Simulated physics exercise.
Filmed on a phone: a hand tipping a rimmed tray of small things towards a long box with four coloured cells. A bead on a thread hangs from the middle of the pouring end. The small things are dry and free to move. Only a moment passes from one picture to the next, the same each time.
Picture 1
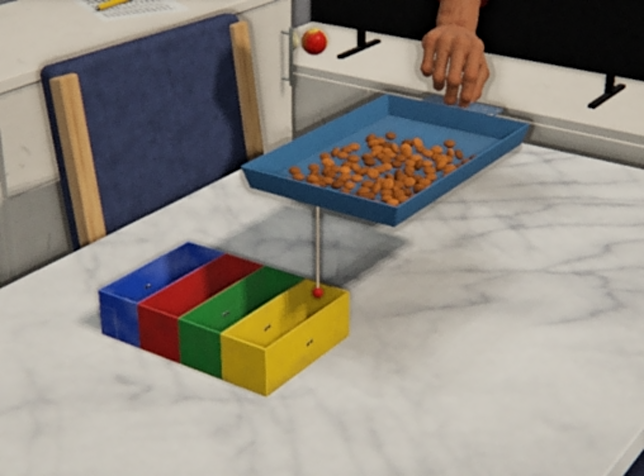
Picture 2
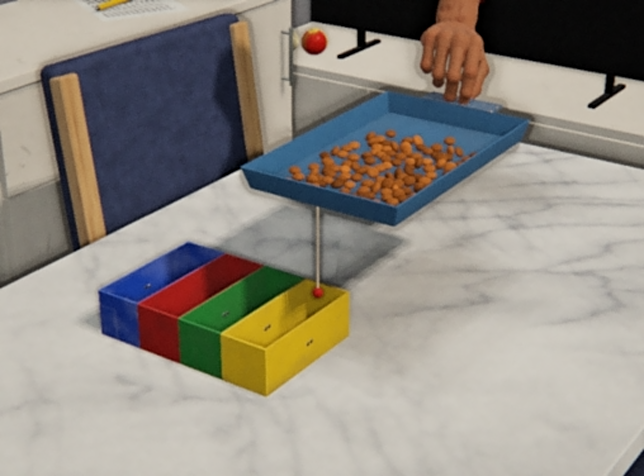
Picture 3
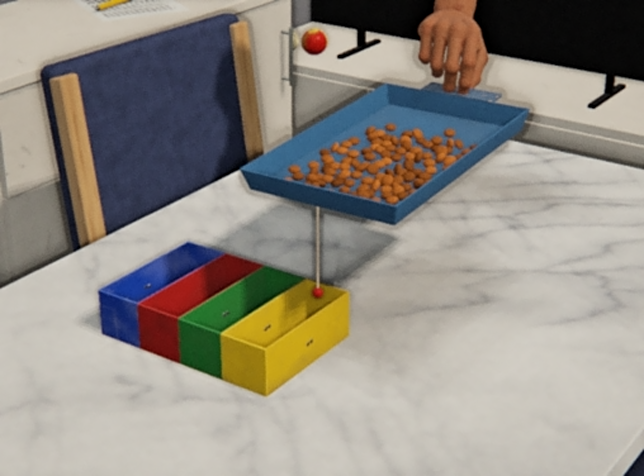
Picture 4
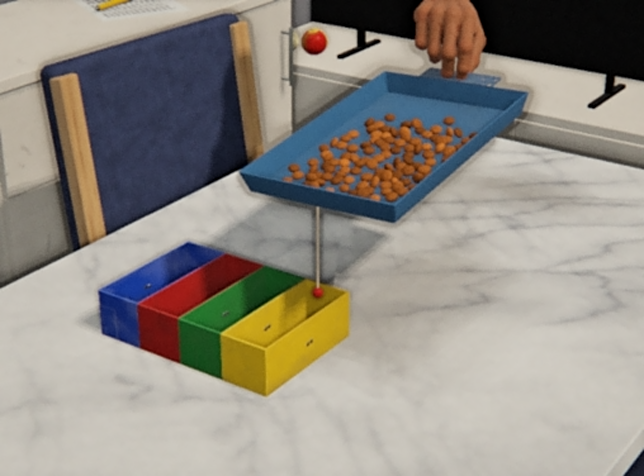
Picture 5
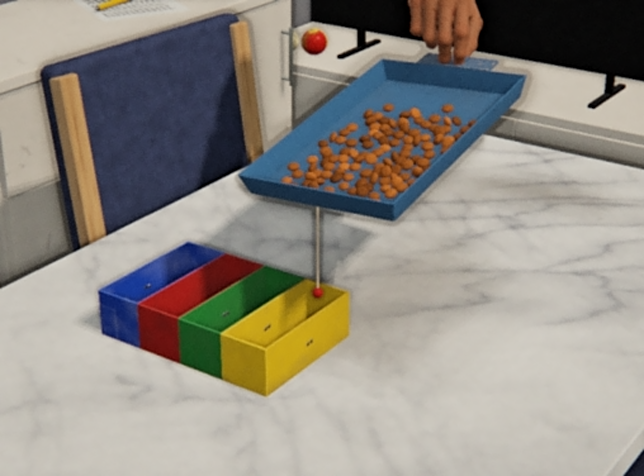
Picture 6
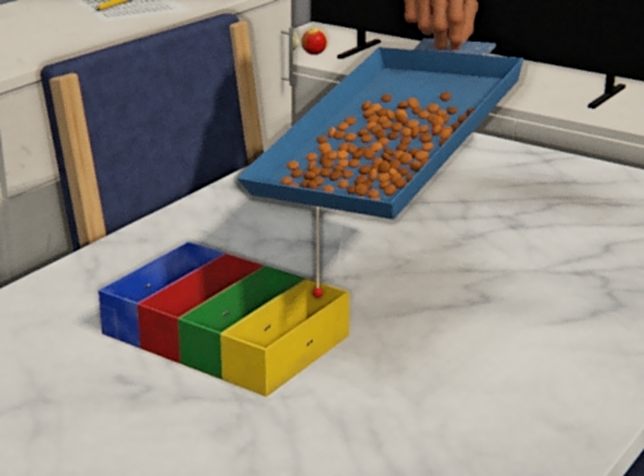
A hand gradually tilts a blue tray of brown kibble toward its near left corner.
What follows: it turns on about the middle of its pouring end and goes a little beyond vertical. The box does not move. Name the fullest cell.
Fullest: The green cell.
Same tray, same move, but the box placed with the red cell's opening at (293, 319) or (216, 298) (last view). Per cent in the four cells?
Near 70 % and 100 %.
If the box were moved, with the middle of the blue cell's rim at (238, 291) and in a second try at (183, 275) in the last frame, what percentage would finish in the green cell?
About 10 and 50 per cent.
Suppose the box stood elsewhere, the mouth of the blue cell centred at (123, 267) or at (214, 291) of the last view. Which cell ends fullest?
In turn: The yellow one; the red cell.
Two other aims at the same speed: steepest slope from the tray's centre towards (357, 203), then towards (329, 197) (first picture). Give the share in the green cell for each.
First some 0, then 30 per cent.
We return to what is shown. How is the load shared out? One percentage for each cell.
In per cent, blue cell 0, red cell 10, green cell 60 and yellow cell 30.
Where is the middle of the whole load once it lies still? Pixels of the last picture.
At about (234, 342).
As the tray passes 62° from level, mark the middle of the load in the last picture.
Near (296, 176).
Shortly afterwards, tray tipped steeply; the whole lot on the tray.
Next, tray tipped past a quarter turn; near a quarter on the tray; near a third in the green cell; a little in the yellow cell; a little in the red cell; only a few in the blue cell; a little falling or outside the box.
Some moments later, tray tipped past a quarter turn; near two thirds in the green cell; near a quarter in the yellow cell; a little in the red cell; only a few in the blue cell; only a few falling or outside the box.
In the end, tray tipped past a quarter turn; near two thirds in the green cell; near a quarter in the yellow cell; a little in the red cell; only a few in the blue cell; only a few outside the box.
